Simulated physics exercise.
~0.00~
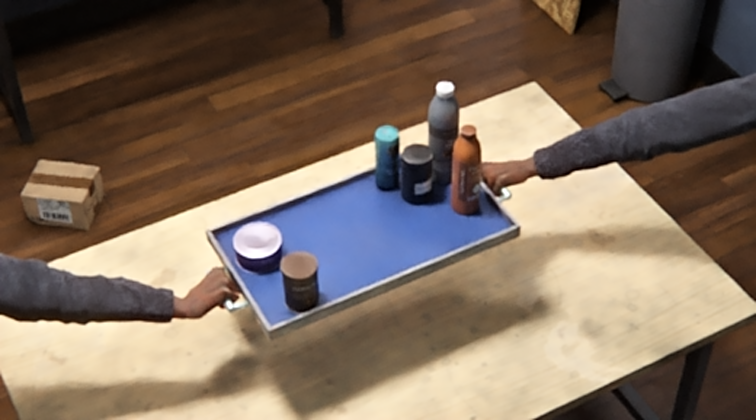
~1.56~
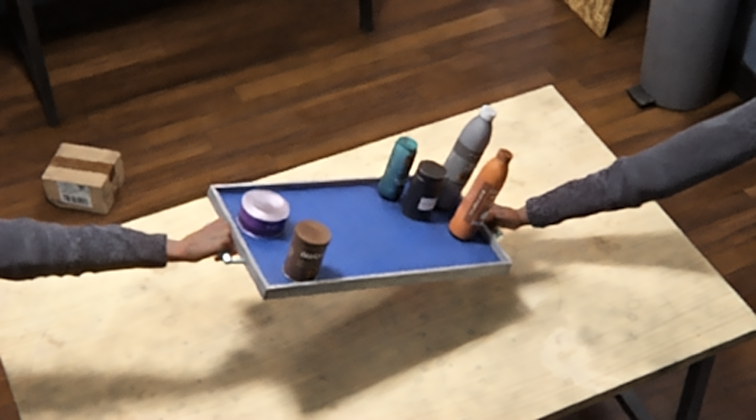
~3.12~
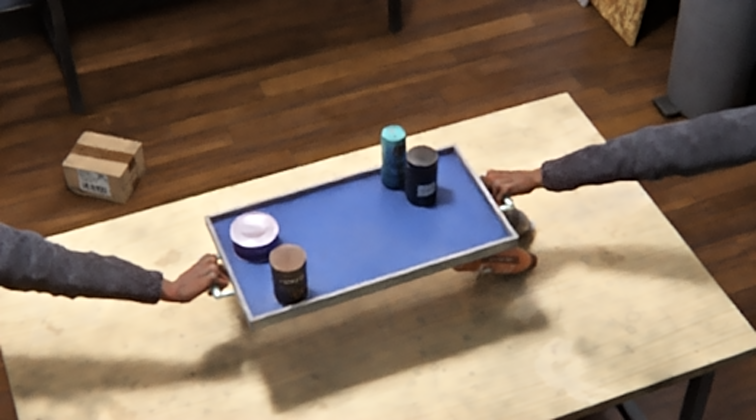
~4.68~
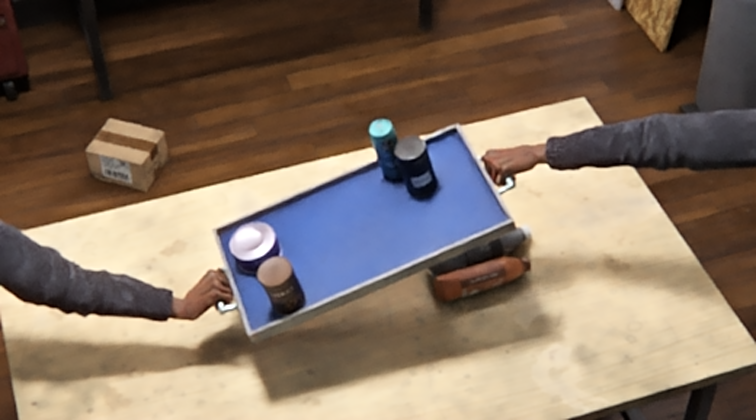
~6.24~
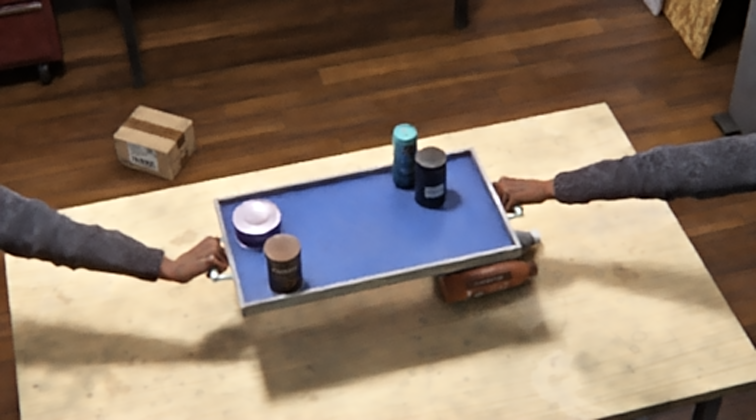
Above a pale wooden table, two hands tipped a blue tray of containers down to the right, and the orange and grey bottles fell off onto the table. The hands tilted it left, then nearly levelled it, with the other four still aboard.
